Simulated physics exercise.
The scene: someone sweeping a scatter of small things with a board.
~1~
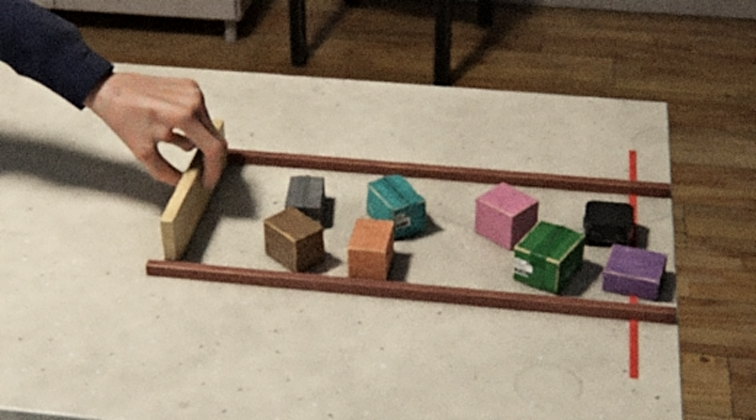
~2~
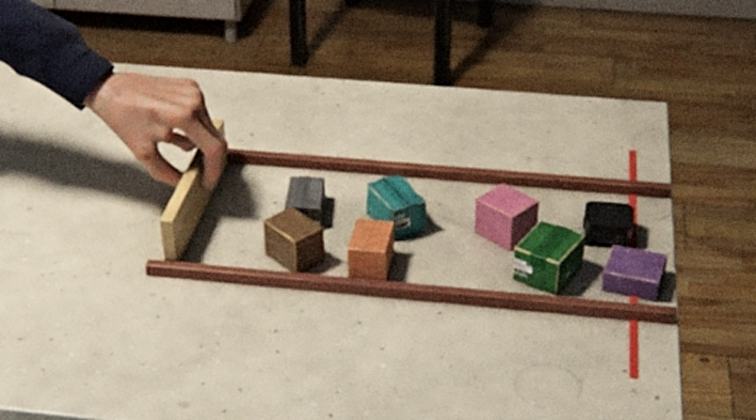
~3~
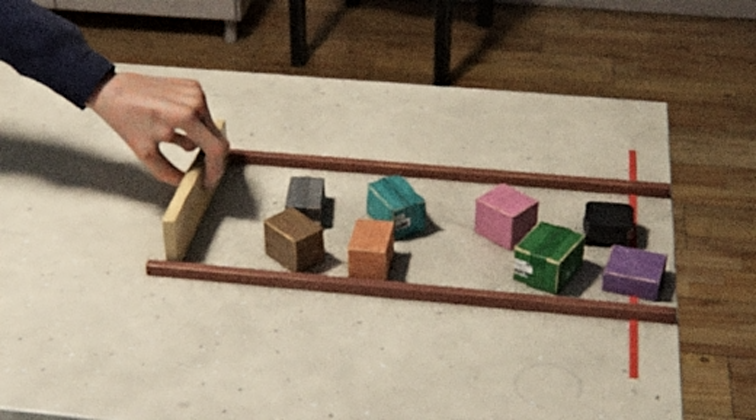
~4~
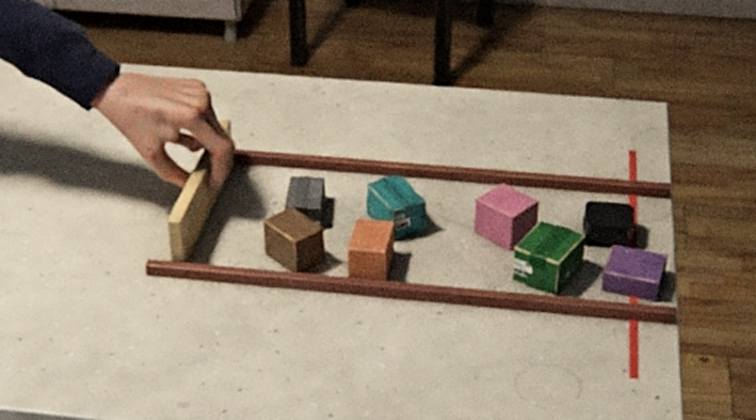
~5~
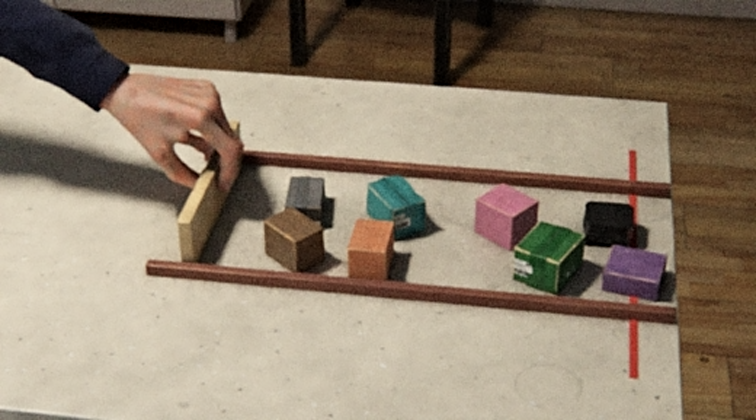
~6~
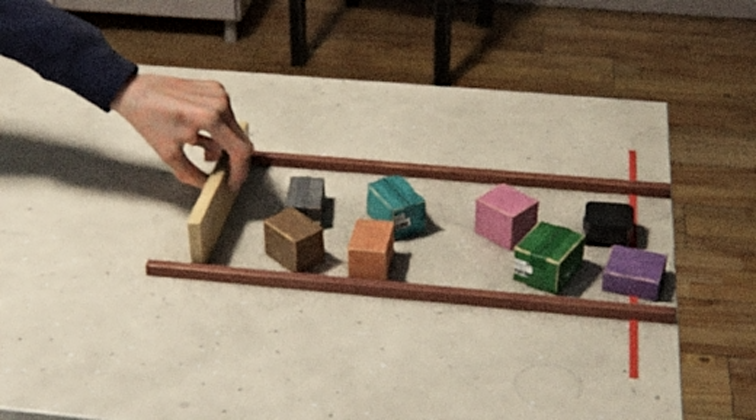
The video shows a hand holding a pale board upright between two rails on a table, at first nearly still, then sliding it slightly right toward scattered coloured blocks, which stay in place near a red line.
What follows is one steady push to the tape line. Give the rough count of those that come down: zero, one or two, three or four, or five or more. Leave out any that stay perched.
As it turns out, the number that fall off is five or more.
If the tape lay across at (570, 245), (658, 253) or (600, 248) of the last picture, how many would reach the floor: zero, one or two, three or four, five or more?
Taking them in turn, either one or two; 5 or more; three or four.
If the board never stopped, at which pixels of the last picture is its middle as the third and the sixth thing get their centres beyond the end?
Its middle is around (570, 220) and later (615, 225).
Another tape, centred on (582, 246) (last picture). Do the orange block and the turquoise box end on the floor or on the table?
The orange block does not fall; the turquoise box is kept.
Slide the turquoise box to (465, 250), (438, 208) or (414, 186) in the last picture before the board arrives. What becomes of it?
Place by place, it falls; drops off; holds on.
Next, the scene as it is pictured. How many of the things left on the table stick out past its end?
It comes to 0.
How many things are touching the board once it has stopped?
That makes 2.
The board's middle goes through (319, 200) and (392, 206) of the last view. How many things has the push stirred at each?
3 and 4.
A little later, none off yet; purple block at rest near (634, 273); black case at rest near (608, 225); green box at rest near (549, 257).
When it is over, the number that fall off is five or more; down, orange block, turquoise box, pink block, green box, black case and purple block.
